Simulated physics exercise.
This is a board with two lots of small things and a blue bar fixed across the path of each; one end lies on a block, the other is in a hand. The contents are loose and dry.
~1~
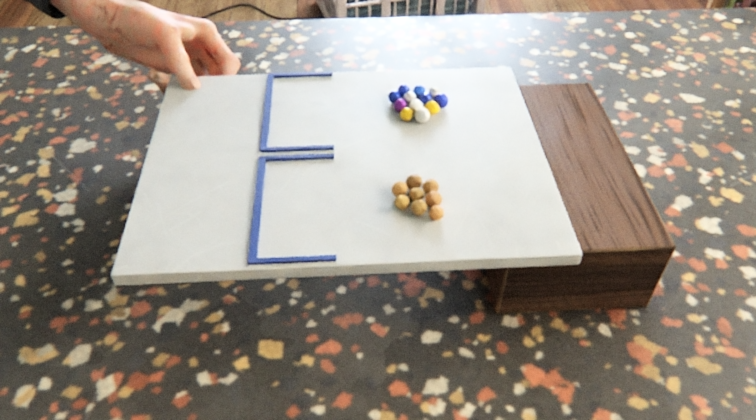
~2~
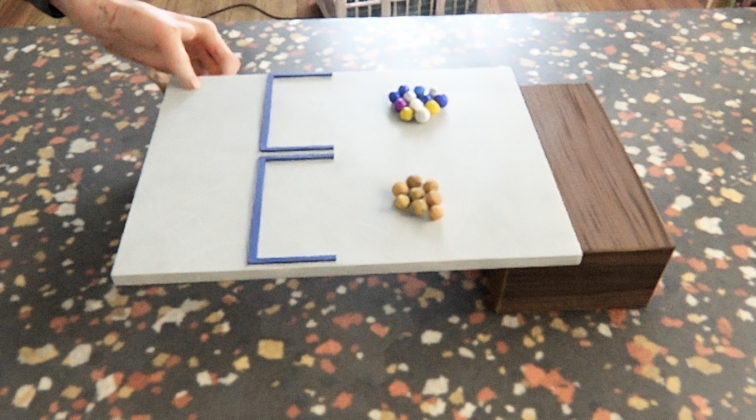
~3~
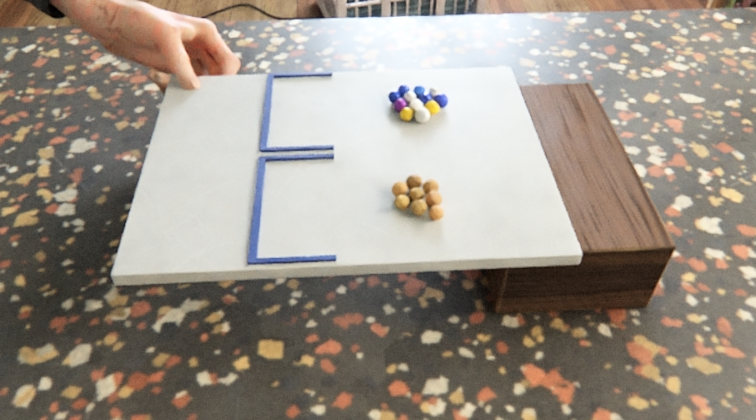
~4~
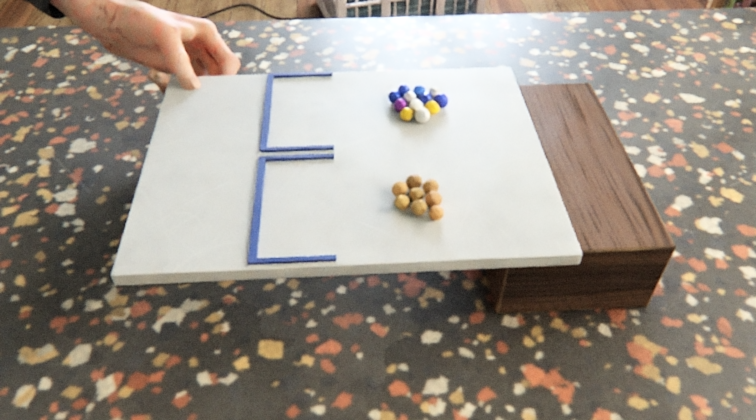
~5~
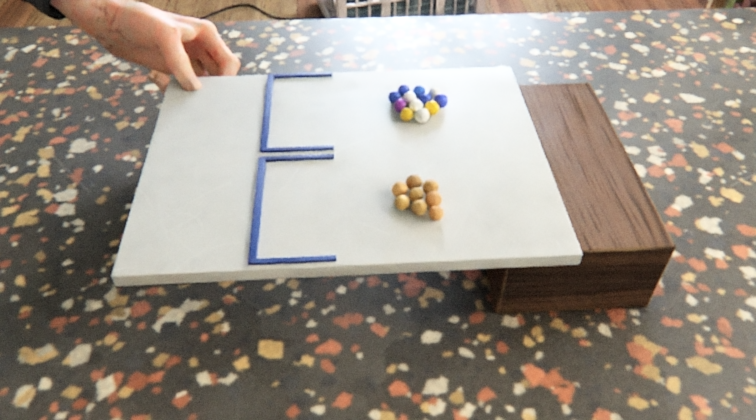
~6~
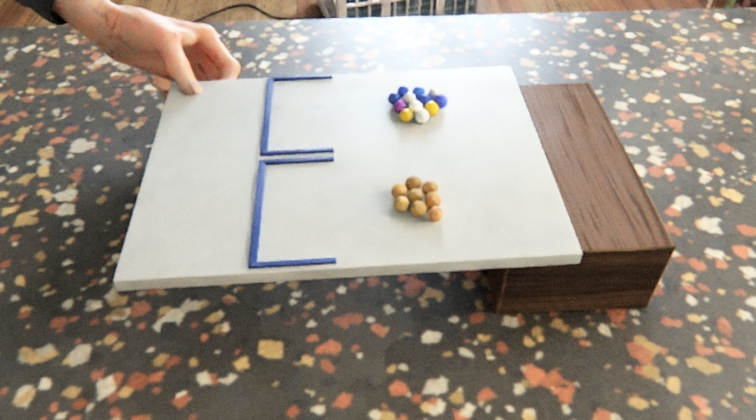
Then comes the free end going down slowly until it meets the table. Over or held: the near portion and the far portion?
Near portion: Past the bar; far portion: Past the bar.
Then, 0.40 s on from there, board sloping at 8°; near portion on its way down; far portion on its way down.
Then, 0.83 s on from there, board sloping at 14°; near portion near two thirds past its bar; far portion the bulk past its bar.
Then, 1.34 s on from there, board resting at 15°; near portion the bulk past its bar; far portion the whole lot past its bar.
In the end, board resting at 15°; near portion the bulk past its bar; far portion the whole lot past its bar.
